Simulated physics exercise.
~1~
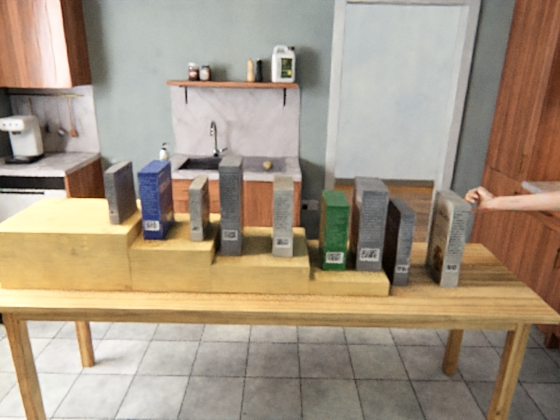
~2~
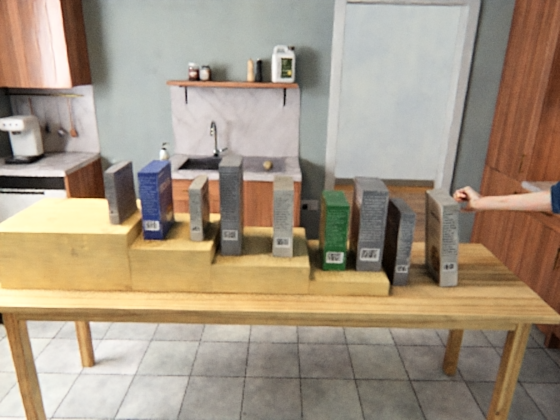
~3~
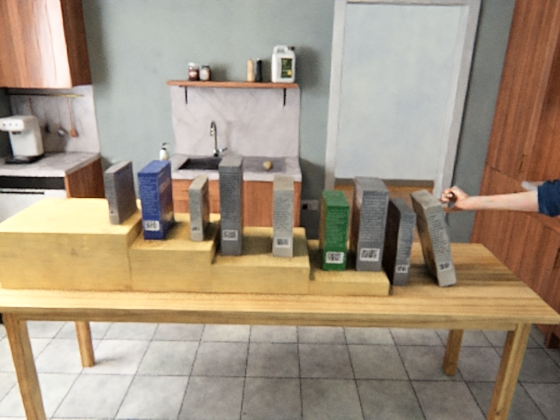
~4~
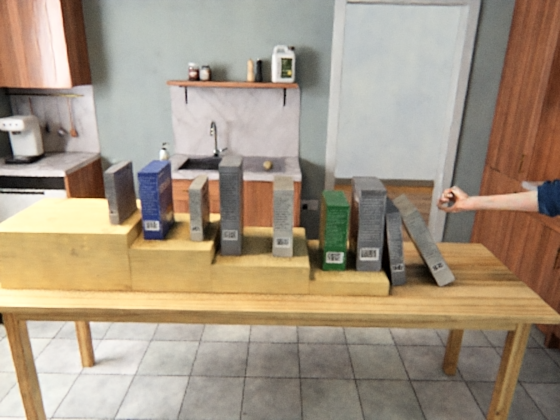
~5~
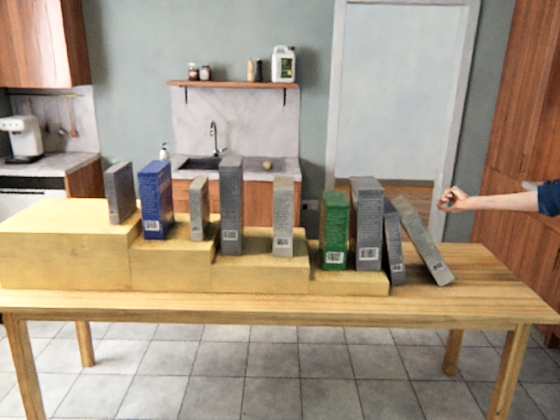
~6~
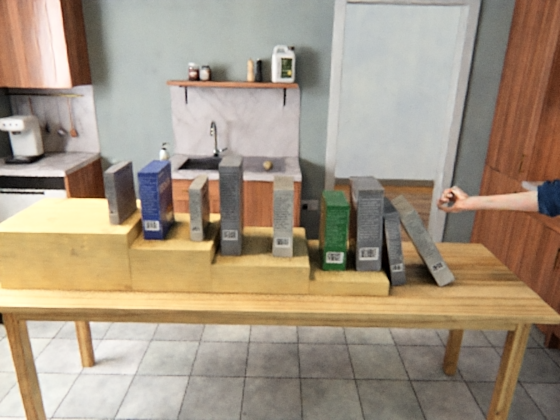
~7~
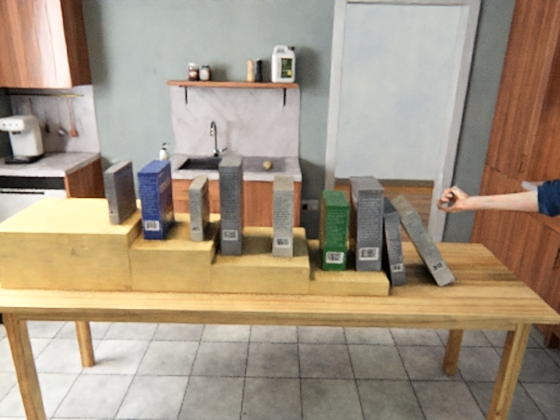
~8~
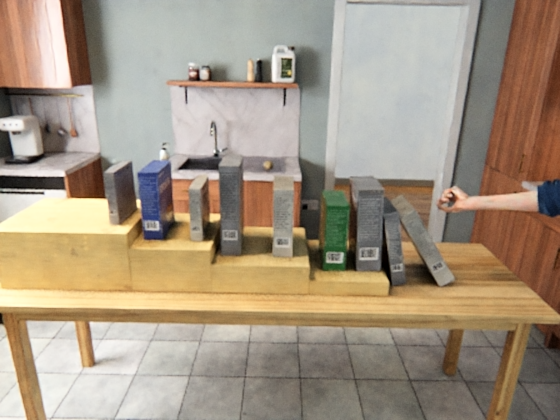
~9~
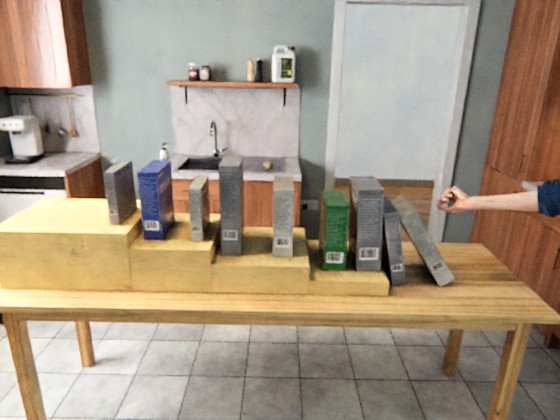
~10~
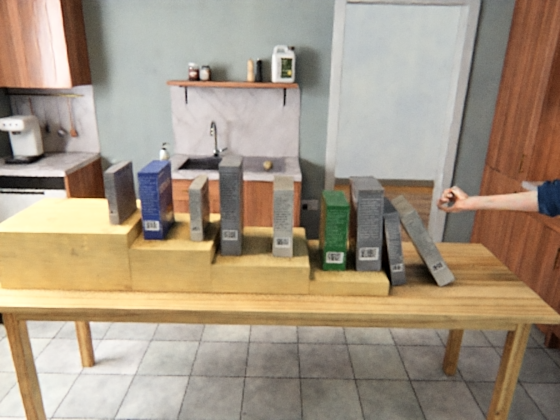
The rightmost box in a row of upright grey, blue and green boxes is pushed left by a hand reaching in from the right. The boxes stand on a wooden table, most of them on pale steps climbing to the left. The pushed box tips toward its grey neighbour, and the hand lets go. It falls against that neighbour, which tilts left and comes to lean on the tall grey box at the edge of the lowest step. There the motion stops, with both boxes propped at a slant and the rest, including the green and blue ones, still standing.
